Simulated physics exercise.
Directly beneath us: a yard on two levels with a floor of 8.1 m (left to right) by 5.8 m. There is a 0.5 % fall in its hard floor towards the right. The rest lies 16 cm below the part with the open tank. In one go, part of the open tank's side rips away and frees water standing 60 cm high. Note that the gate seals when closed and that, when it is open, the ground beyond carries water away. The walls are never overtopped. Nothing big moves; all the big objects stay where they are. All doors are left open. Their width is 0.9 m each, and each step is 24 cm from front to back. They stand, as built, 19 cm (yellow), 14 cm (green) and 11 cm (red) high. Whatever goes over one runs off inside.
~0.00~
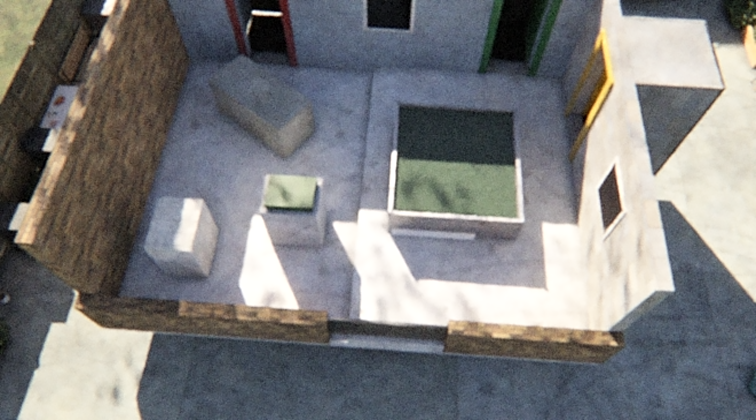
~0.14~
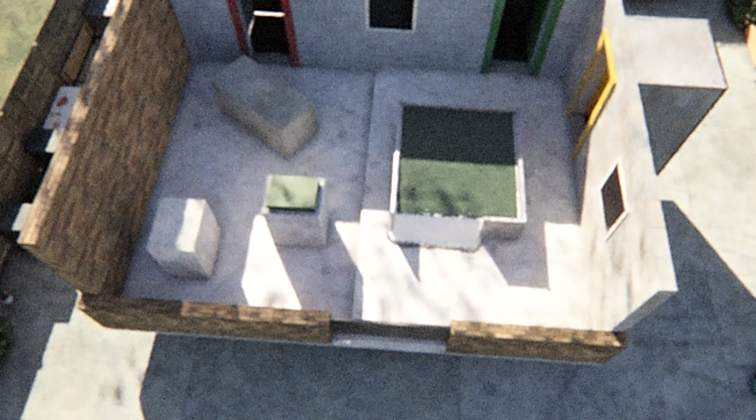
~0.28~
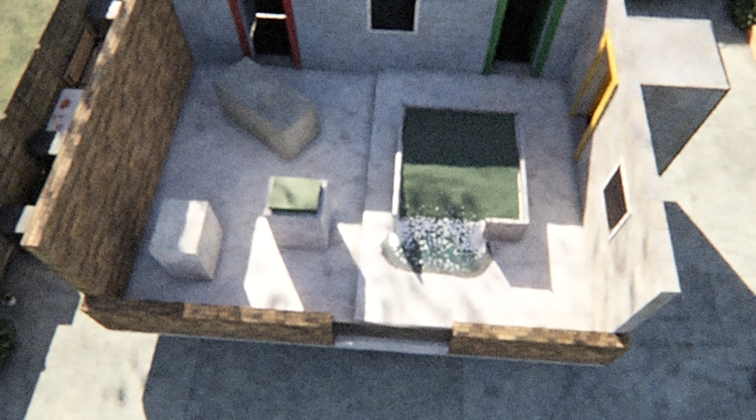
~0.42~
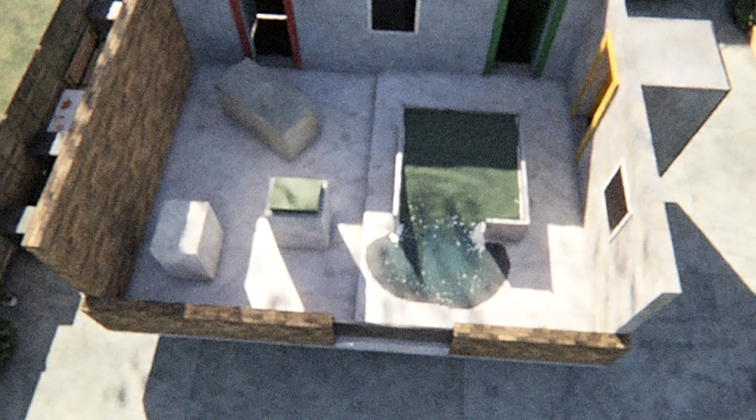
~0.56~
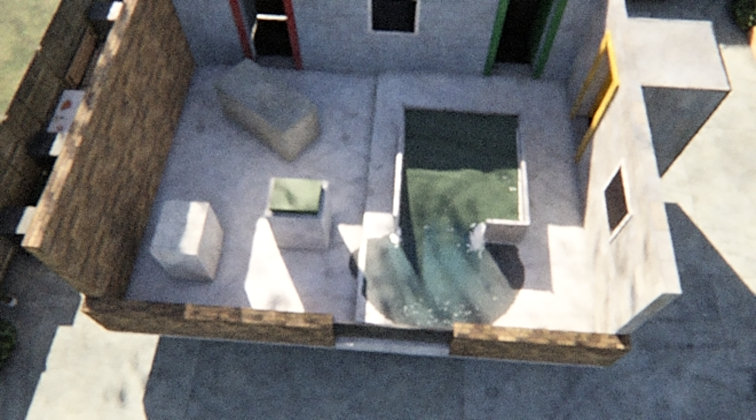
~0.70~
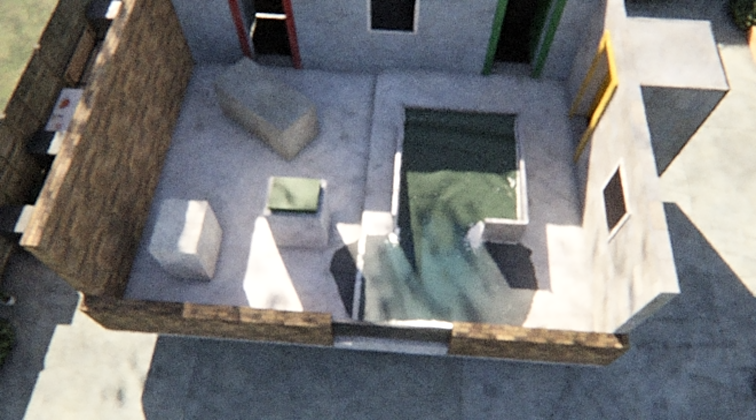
Open tank of green water in a walled yard giving way at its near side, water pouring out and spreading across the pale floor.
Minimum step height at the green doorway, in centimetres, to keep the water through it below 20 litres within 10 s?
12.5 cm.
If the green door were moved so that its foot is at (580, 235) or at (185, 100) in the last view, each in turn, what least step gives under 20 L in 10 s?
First place around 7.0 cm, second around 8.5 cm.
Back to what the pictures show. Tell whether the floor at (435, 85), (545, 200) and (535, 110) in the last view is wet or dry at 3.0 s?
Well, in sequence they're bone-dry, soaked and bone-dry.
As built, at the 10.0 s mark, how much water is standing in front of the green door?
Roughly 11.0 cm deep.
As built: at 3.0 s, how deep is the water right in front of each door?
Door depths (cm): Yellow = 0, green = 0, red = 0.
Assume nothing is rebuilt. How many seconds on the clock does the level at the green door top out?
At roughly 5.0 s.
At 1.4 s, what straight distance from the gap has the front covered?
The front sits around 3.2 m out.
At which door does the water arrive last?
That's the red one.
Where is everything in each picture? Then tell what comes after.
Still water, 60 cm deep, in the open tank at (456, 161); the green door at (517, 39) is dry, in the first picture.
Water pours out at (437, 226) and has run 0.3 m, to (402, 244); about 10 cm deep outside, 60 cm at the back, in the second picture.
The gap is at (439, 229), the front 0.8 m out at (457, 274); the back of the open tank holds 60 cm, in the third picture.
The front is at (440, 303), 1.3 m from the gap at (439, 230); 2.5 m2 of floor is wet, 60 cm left at the back, in the fourth picture.
The gap is at (439, 230), the front 1.9 m out at a hidden place; the back of the open tank holds 60 cm, in the fifth picture.
The gap is at (438, 229), the front 1.9 m out at a hidden place; the back of the open tank holds 58 cm; the green door at (520, 41), 4.2 m from the gap, is still 4.0 m from the nearest water, in the sixth picture.
After 1.4 s water covers 15 % of the floor, deepest (42 cm) near (424, 321); it has not reached the green door.
After 3.0 s water covers 35 % of the floor, deepest (35 cm) near (587, 344); it has not reached the green door.
After 10.0 s water covers 95 % of the floor, deepest (16 cm) near (373, 86); 11 cm at the green door, 11 litres in over its 14 cm step.
At the green door as built, the water arrived by 4.4 s and peaked near 16 cm at 5.0 s.
Run again over the same 10 s with other heights there, 50 litres in over 10 cm, 10 litres over 14 cm. The limit of 20 litres is kept from about 12.5 cm up.
